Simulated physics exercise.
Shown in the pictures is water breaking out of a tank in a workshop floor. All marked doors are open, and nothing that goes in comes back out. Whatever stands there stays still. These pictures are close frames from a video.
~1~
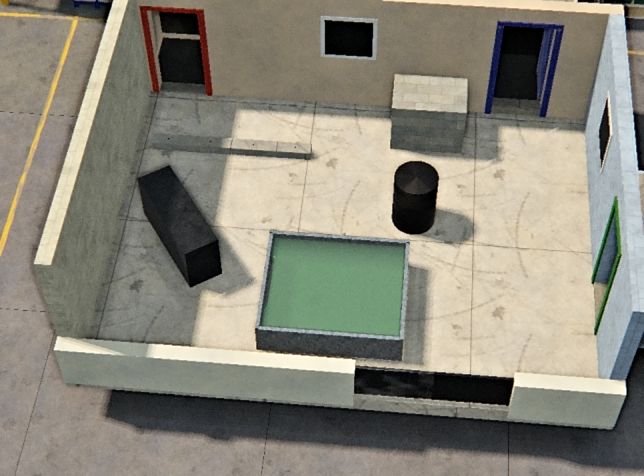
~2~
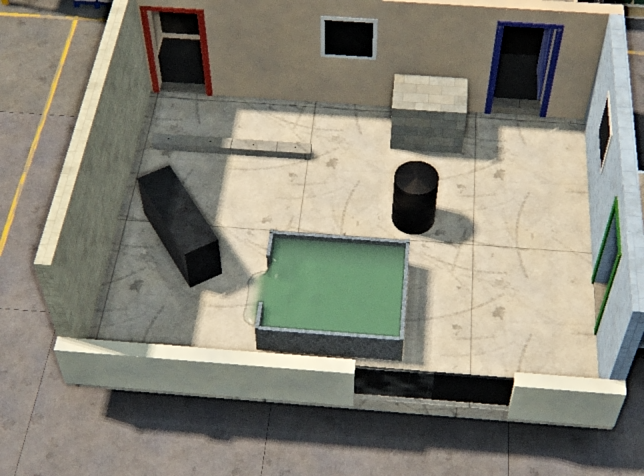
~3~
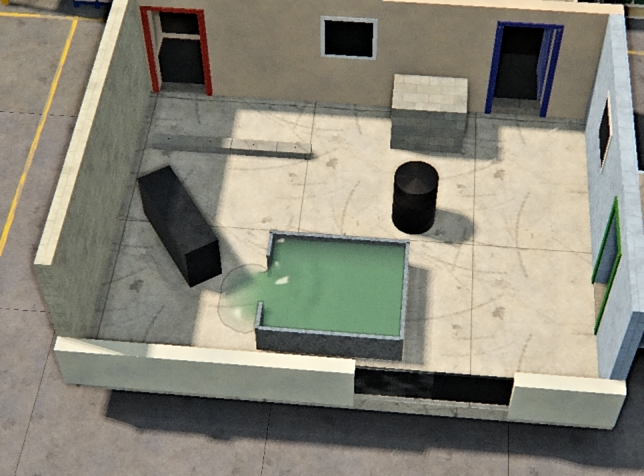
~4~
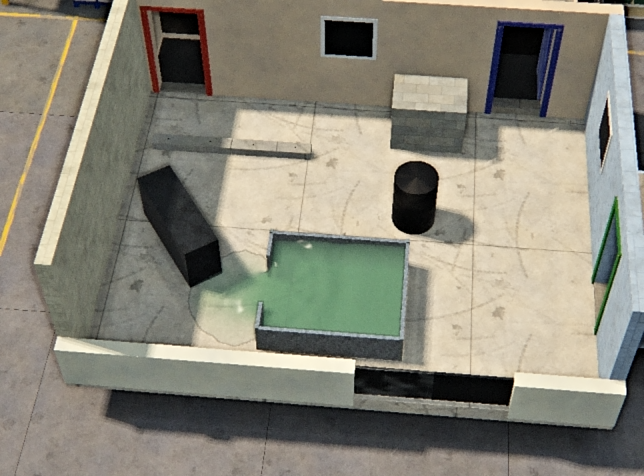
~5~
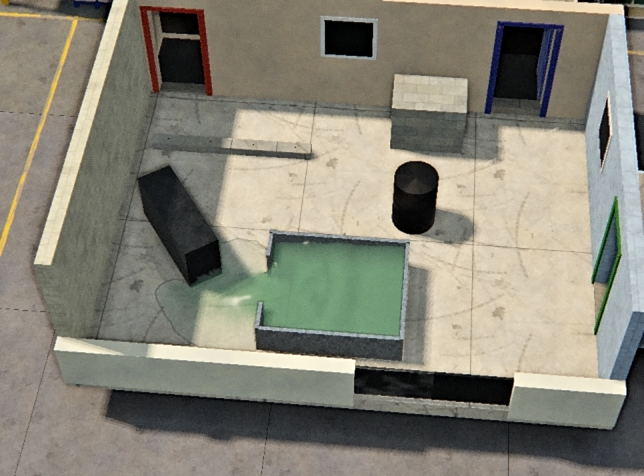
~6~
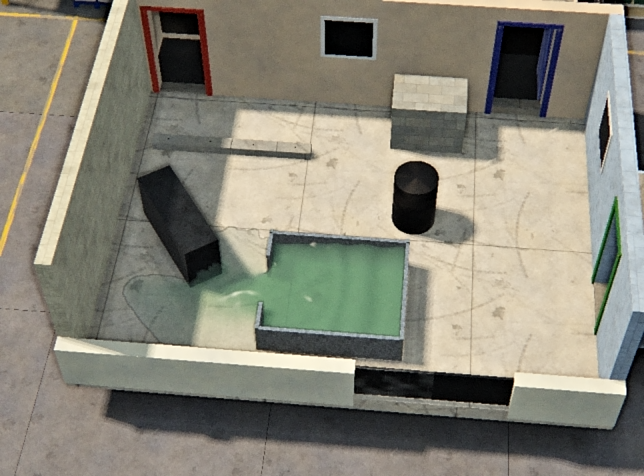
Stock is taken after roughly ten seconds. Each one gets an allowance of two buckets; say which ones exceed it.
Going through them: The red door exceeds it; the green door does not exceed it; the blue door does not exceed it.
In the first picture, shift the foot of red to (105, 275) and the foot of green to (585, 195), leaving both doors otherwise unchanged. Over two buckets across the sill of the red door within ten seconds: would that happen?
From what I can tell, the red door tops the mark.
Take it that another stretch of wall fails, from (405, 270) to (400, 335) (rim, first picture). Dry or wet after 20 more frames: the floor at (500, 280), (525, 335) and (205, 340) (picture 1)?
In turn: Awash, wet, dry.
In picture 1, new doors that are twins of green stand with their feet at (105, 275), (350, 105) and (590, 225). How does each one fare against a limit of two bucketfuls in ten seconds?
First tops the limit, then falls short, then falls short.
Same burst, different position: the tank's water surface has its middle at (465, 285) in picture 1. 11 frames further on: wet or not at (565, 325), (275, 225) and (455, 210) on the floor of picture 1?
Bone-dry, soaked, bone-dry.
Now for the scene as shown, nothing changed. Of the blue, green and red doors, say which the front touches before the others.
I'd go with the red-painted one.
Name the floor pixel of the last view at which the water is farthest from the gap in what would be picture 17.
The farthest wet point should be near (165, 155).
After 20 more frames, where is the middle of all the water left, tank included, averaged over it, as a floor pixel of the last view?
The centre of mass sits at about (246, 291).
A moment on, water covers 15 % of the floor; the red door not reached, the green door not reached, the blue door not reached.
Next, water covers 20 % of the floor; the red door not reached, the green door not reached, the blue door not reached.
Then, water covers 25 % of the floor; the red door not reached, the green door not reached, the blue door not reached.
Later, water covers 40 % of the floor; the red door under two buckets in, the green door not reached, the blue door not reached.
In the end, water covers 75 % of the floor; the red door over two buckets in, the green door wet at the sill, nothing in, the blue door not reached.
